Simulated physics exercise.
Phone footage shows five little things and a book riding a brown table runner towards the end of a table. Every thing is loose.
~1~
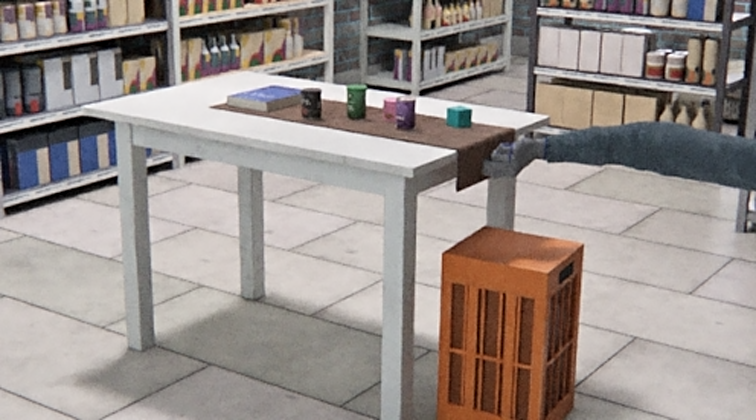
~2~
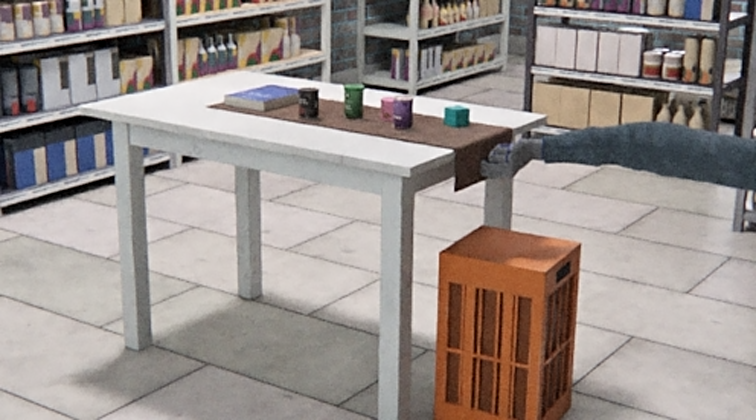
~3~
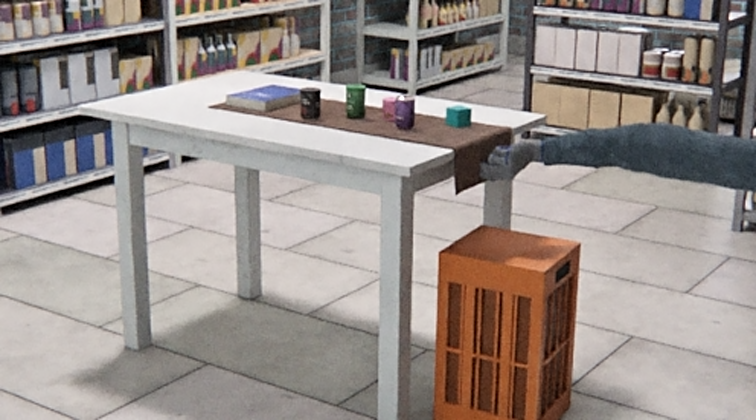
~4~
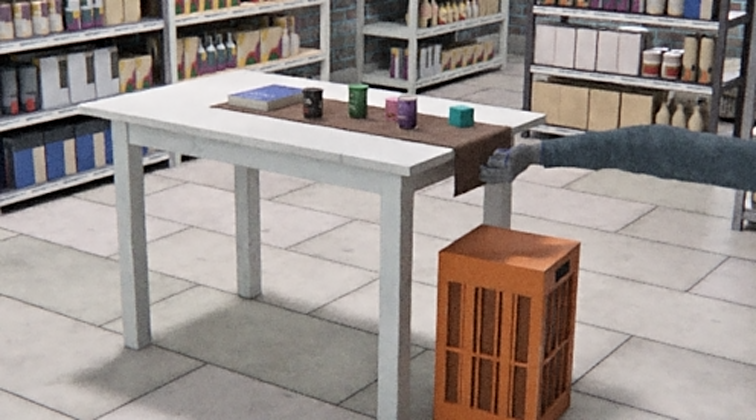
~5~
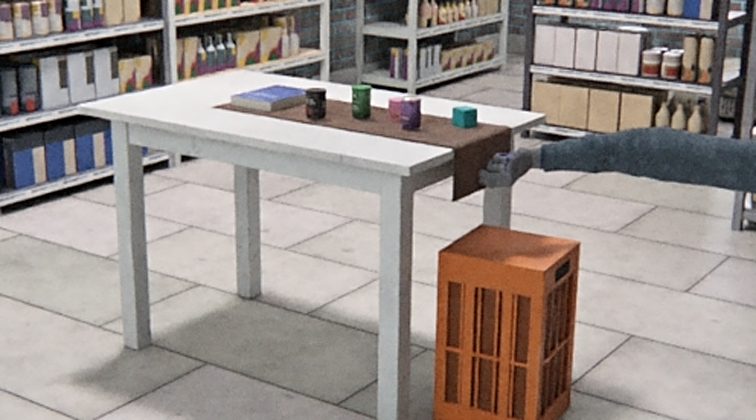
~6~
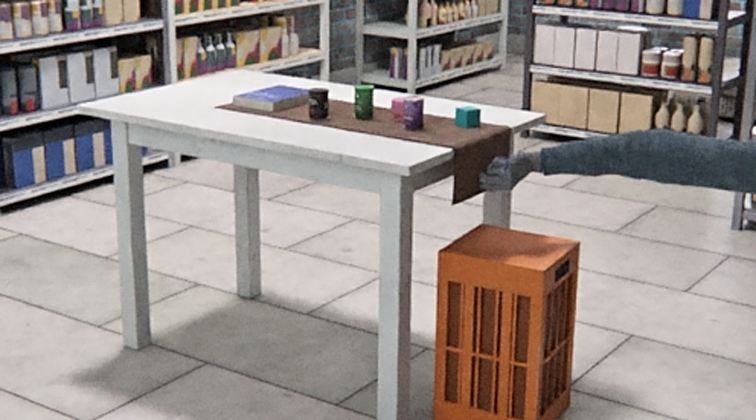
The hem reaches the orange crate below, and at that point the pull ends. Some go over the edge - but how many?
A single thing drops off.
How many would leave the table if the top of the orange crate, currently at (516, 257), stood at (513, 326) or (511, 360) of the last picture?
We'd get 3 in the first case and 4 in the second.
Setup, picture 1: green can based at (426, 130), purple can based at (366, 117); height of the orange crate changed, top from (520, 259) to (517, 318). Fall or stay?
Green can is gone, purple can stays.
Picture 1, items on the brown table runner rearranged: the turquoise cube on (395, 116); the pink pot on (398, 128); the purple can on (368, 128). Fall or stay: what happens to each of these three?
Turquoise cube: Safe. Pink pot: Safe. Purple can: Safe.
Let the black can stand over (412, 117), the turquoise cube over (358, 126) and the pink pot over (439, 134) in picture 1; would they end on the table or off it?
Looks like the black can hangs in there, the turquoise cube hangs in there, and the pink pot ends up down.
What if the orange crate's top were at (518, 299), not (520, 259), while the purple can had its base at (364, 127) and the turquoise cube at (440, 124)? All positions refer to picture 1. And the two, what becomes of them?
In the end the purple can is still on top and the turquoise cube is no longer on top.
Early on, hem near (482, 218); all still up.
Midway, hem on the crate; turquoise cube gone.
Finally, hem on the crate; turquoise cube gone. It carries off one.
